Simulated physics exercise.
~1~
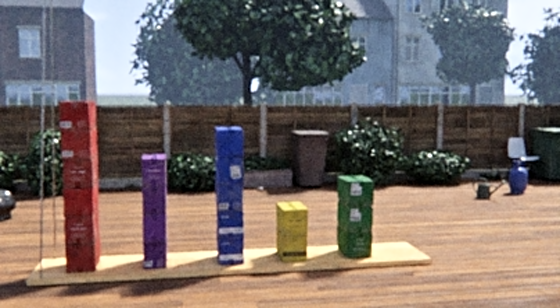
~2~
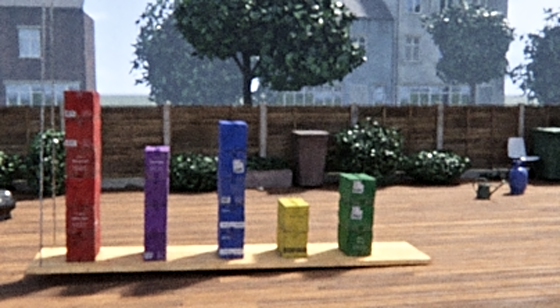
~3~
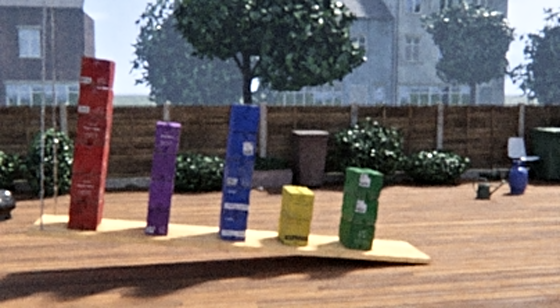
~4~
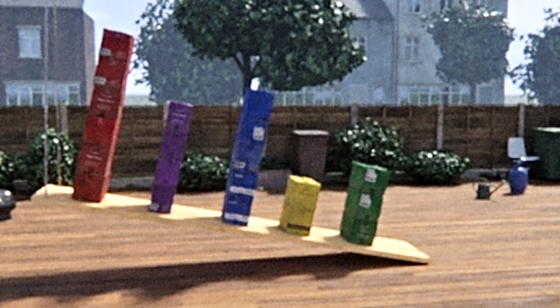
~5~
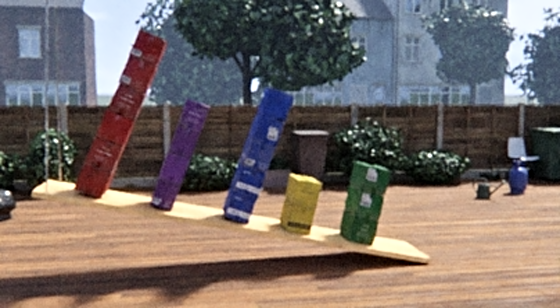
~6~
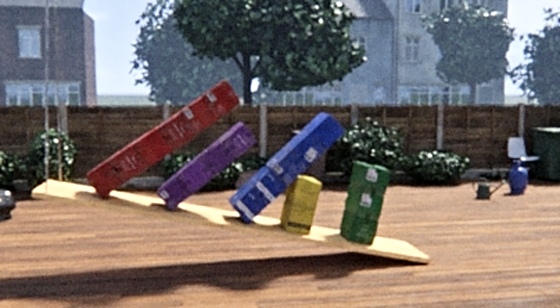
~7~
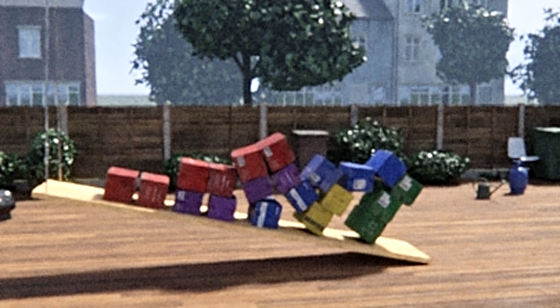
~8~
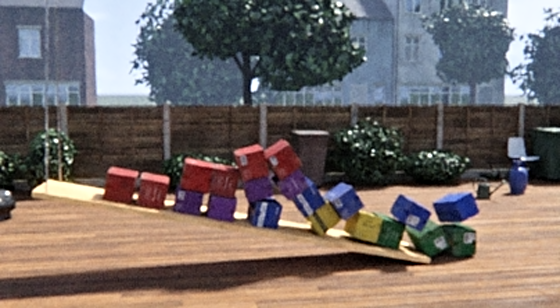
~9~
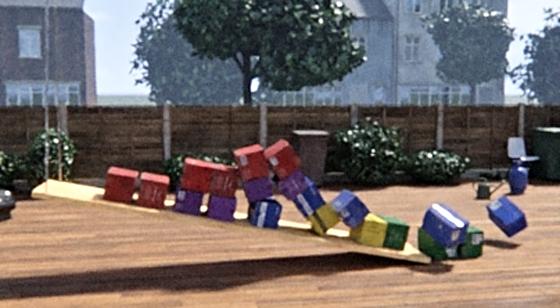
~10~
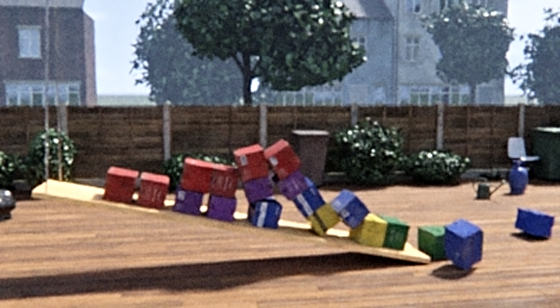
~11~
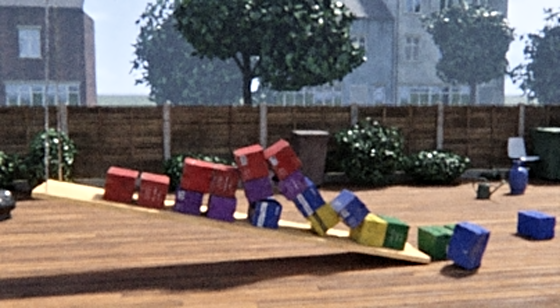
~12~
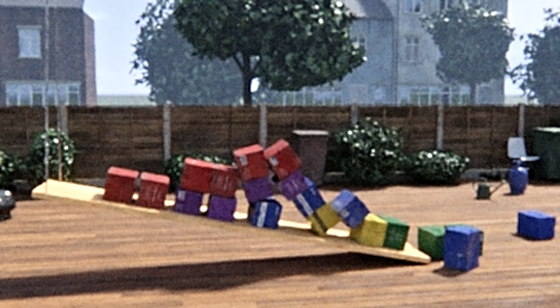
At the start, five upright stacks of taped boxes, red, purple, blue, yellow and green, stand on a pale board laid over a wooden patio. The board's left end rises, sloping everything down to the right, and the stacks begin to lean. The tall red, purple and blue stacks tip rightward and topple, breaking into separate boxes that knock into the yellow and green ones. Some blue and green boxes tumble off the low end. Finally the board stays tilted, with a jumbled heap along it and a few boxes resting on the patio at right.
